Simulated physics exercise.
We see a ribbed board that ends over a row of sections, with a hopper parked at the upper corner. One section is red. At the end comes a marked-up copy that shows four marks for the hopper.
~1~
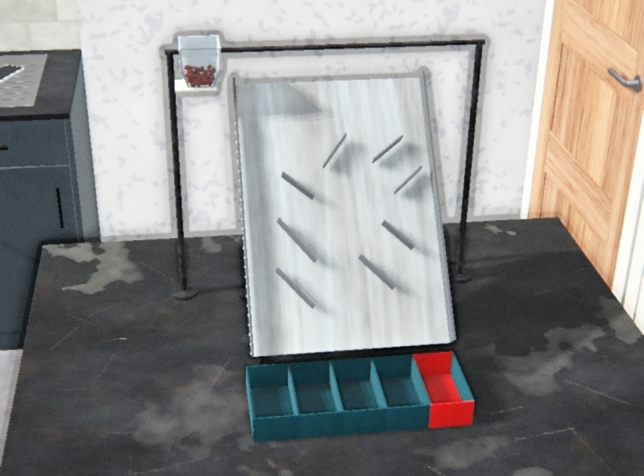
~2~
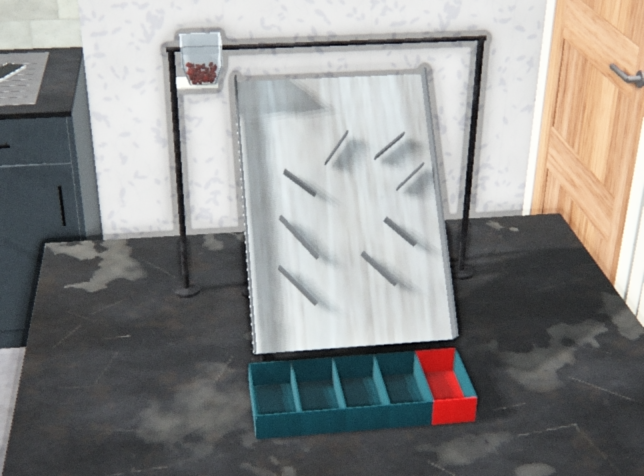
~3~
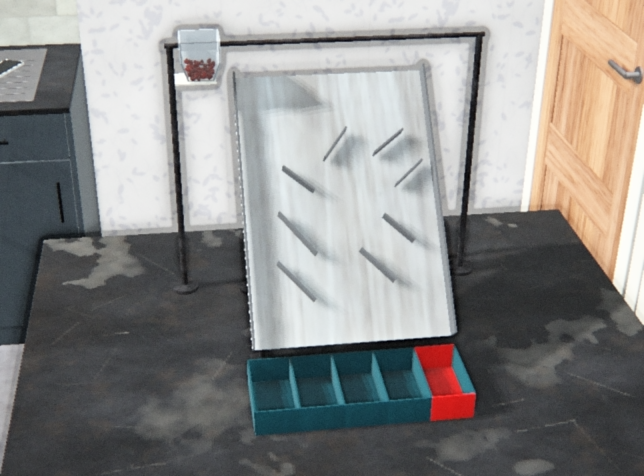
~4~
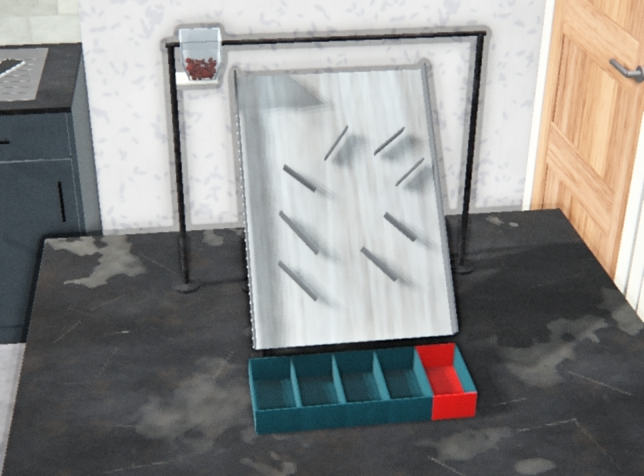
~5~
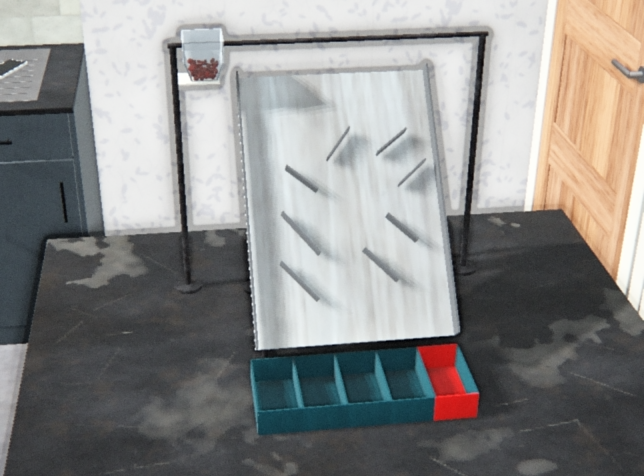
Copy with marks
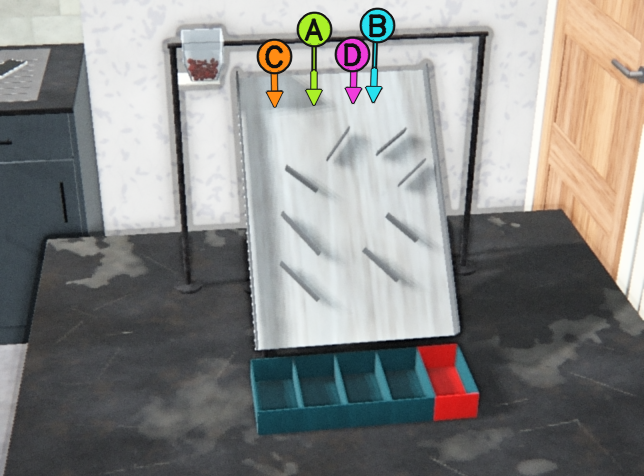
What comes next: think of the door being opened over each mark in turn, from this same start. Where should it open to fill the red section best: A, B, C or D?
D beats the others.
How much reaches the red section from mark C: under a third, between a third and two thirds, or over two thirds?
Under a third.
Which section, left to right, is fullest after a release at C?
The first from the left.
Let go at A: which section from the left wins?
The third.
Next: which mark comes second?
The answer is B.
On the marked copy, mark A meets the board at (313, 99); mark B meets the board at (373, 96); mark C meets the board at (274, 101); mark D meets the board at (353, 97).
For mark A, just a few in the red section, the larger part in other sections, about a tenth held on the board, about a tenth outside the box.
For mark B, roughly a third in the red section, roughly half in other sections, about a tenth held on the board, just a few outside the box.
For mark C, about a tenth in the red section, the larger part in other sections, just a few held on the board, about a tenth outside the box.
For mark D, roughly half in the red section, roughly a third in other sections, about a tenth held on the board, just a few outside the box.
